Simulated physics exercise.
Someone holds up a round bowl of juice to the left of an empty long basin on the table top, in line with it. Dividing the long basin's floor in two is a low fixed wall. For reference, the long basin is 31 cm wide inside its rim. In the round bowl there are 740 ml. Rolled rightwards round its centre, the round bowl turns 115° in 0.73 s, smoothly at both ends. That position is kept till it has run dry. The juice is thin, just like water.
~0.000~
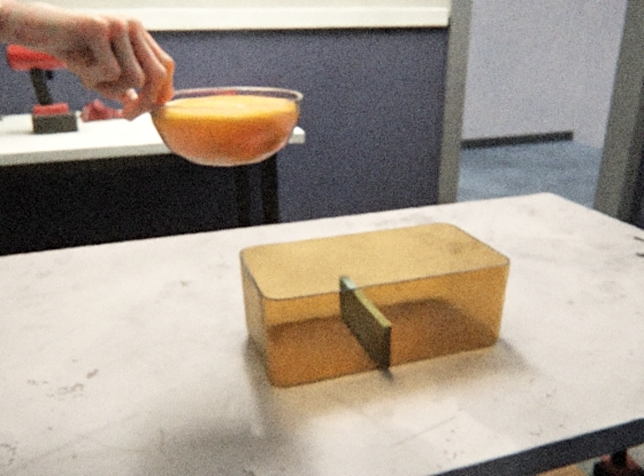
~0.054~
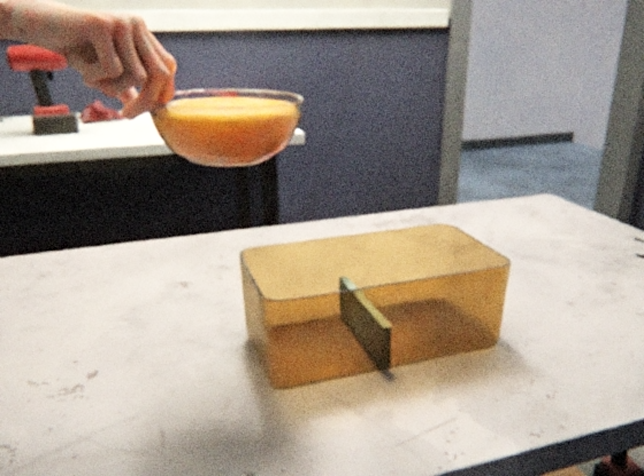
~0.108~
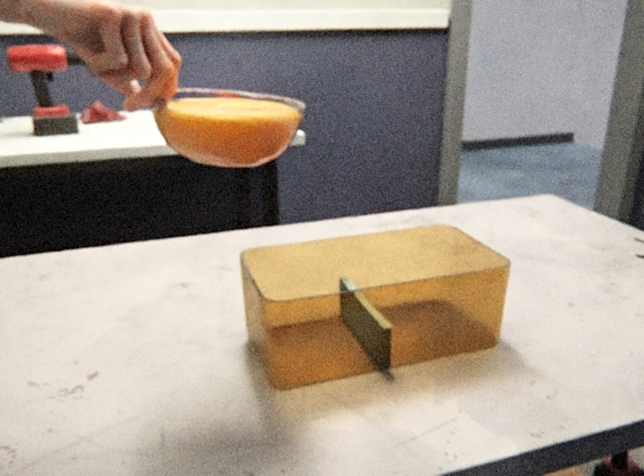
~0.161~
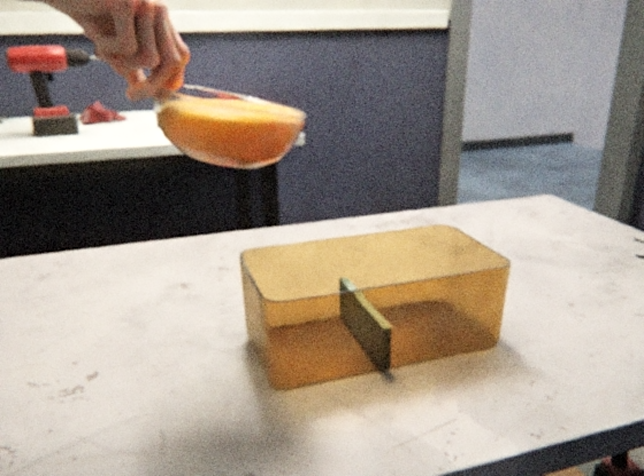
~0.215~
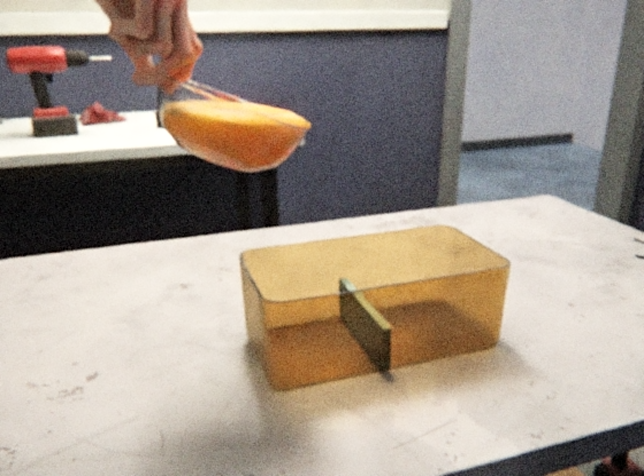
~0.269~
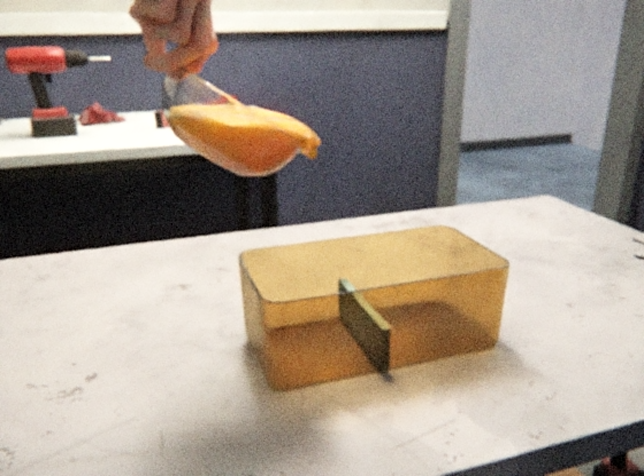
On a pale table top sat an empty, amber-tinted long basin, while to its left a hand held up a clear round bowl of orange juice, then rolled it rightwards until juice reached over its right rim.
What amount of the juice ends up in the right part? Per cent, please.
26 %.
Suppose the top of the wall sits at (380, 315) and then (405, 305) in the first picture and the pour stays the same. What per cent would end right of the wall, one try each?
I'd put it at about 20 per cent for the first and about 15 per cent for the second.
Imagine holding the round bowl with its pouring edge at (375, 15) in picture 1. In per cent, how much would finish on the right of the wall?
85 %.
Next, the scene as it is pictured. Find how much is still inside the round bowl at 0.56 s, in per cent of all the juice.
5 %.
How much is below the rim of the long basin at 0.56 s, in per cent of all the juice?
About 58 per cent.
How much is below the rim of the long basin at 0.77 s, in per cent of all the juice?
The share is close to 90 percent.
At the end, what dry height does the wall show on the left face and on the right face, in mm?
Left about 30 mm, right about 48 mm.
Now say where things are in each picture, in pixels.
It leans 0°; its right rim is at (298, 95); the juice meets the walls at (151, 110) and (294, 102); the long basin's rim runs from (250, 274) to (479, 242); the wall's top is at (363, 299), in the first frame.
It leans 2°; its right rim is at (299, 98); the juice meets the walls at (152, 109) and (295, 105), in the second frame.
It leans 6°; its right rim is at (301, 105); the juice meets the walls at (154, 108) and (296, 108), in the third frame.
It leans 13°; its right rim is at (302, 115); the juice meets the walls at (157, 107) and (299, 111), in the fourth frame.
It leans 23°; its right rim is at (302, 128); the juice meets the walls at (161, 107) and (300, 119); 3 per cent is over the edge, in the fifth frame.
It leans 34°; its right rim is at (299, 143); the juice meets the walls at (166, 111) and (284, 125); 12 per cent is over the edge, in the sixth frame.
After 0.56 s the tilt is 100° and 5 per cent is still to pour, 37 is left of the wall and 21 right of it.
After 0.77 s the tilt is 115° and 0 per cent is still to pour, 67 is left of the wall and 24 right of it.
After 0.99 s the tilt is 115° and 0 per cent is still to pour, 70 is left of the wall and 25 right of it.
After 1.23 s the tilt is 115° and 0 per cent is still to pour, 70 is left of the wall and 26 right of it.
In the end 70 per cent lies left of the wall, 26 right of it and 5 outside.
